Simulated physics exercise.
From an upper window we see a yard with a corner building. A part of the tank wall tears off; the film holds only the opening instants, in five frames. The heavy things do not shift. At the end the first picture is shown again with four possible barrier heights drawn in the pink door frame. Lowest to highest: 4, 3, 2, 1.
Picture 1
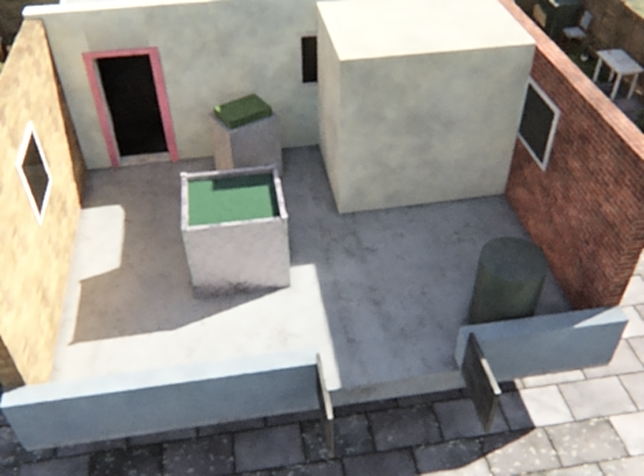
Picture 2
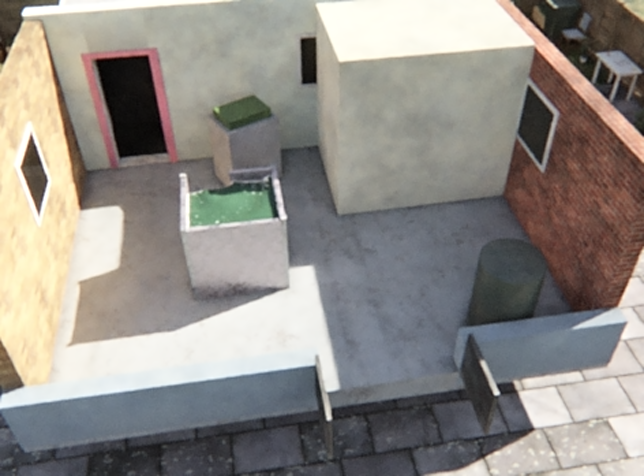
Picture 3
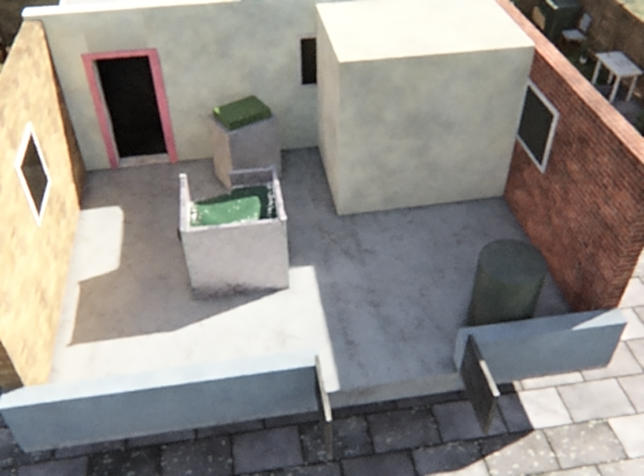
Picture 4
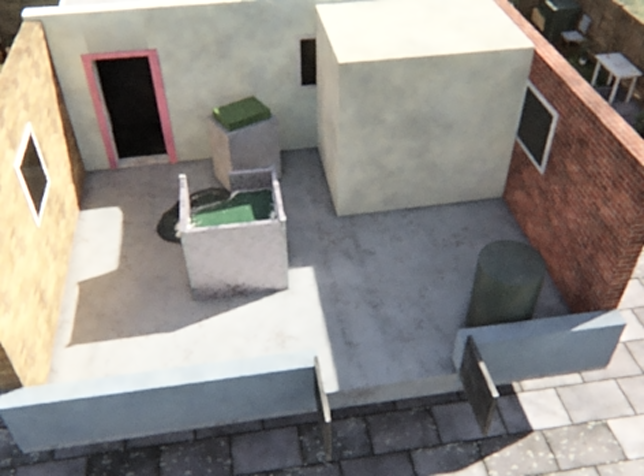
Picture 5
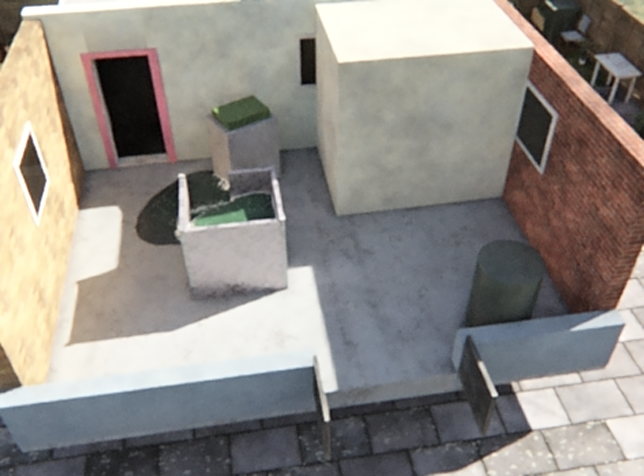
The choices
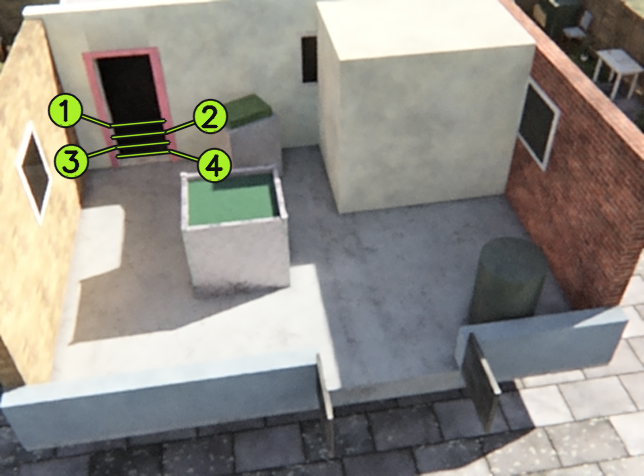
Green water sloshing in an open tank in a walled yard, then spreading across the ground behind it towards the left.
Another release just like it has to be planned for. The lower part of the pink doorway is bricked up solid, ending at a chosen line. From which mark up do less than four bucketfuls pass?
3.
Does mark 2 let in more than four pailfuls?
No, not at all.
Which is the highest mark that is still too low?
That is mark 4.
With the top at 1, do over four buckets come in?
No, not at all.
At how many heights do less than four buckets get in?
Three.
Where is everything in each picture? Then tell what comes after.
Water in the tank at rest, its middle at (233, 201); foot of the pink doorway at (146, 163); open gate at (390, 334), in the first picture.
Water covers 1 % of the ground, its front hidden from here, in the second picture.
Water covers 2 % of the ground, its front hidden from here, in the third picture.
Water covers 6 % of the ground, its front hidden from here, in the fourth picture.
In the fifth picture, 11 % of the ground under water, visible out to (142, 224).
In lime, 1 at (137, 123); 2 at (139, 134); 3 at (142, 145); 4 at (144, 154); from the bottom up 4, 3, 2, 1.
For mark 1, nothing gets over.
For mark 2, nothing gets over.
For mark 3, a bucket or two gets in.
For mark 4, about 12 bucketfuls get in.
